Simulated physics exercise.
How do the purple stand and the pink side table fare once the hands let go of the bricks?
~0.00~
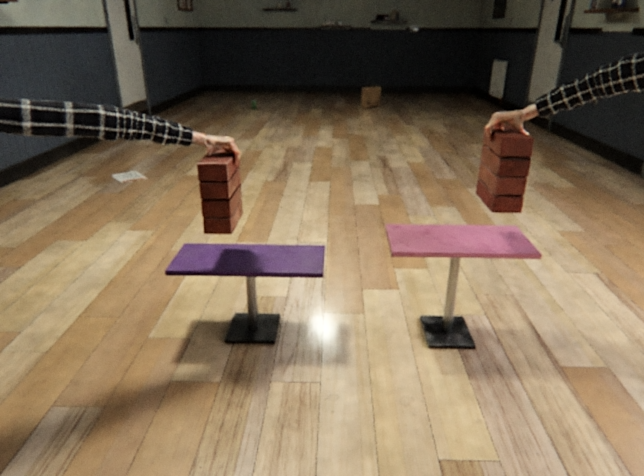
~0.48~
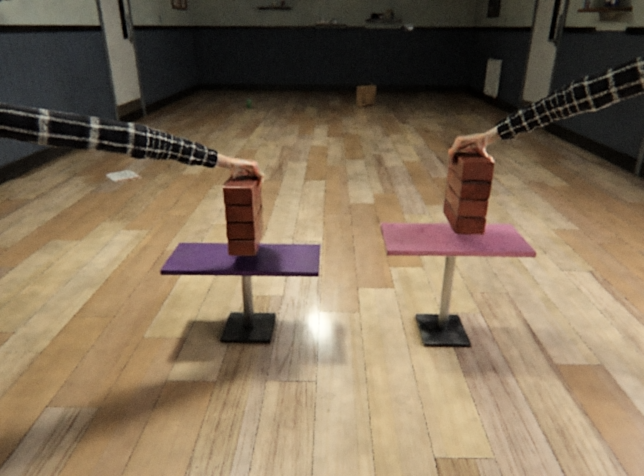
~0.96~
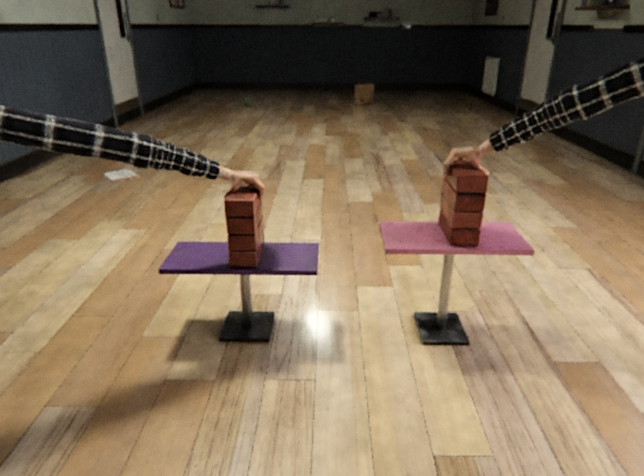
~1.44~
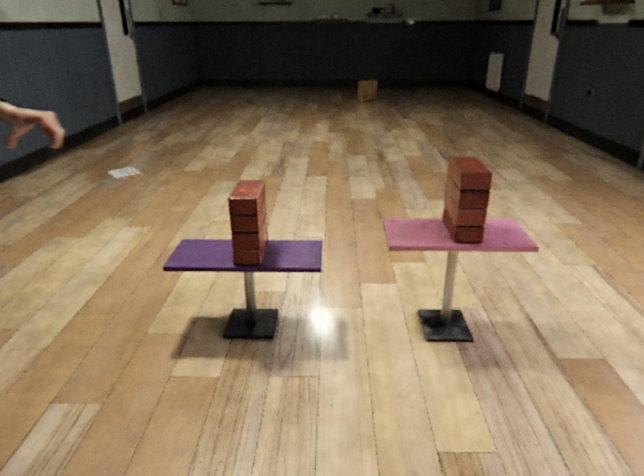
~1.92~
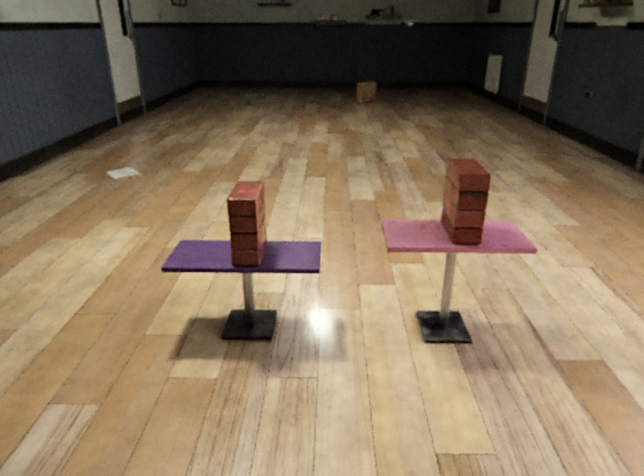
Both hold steady, with the purple stand and the pink side table each staying flat on its foot under its stack of bricks.
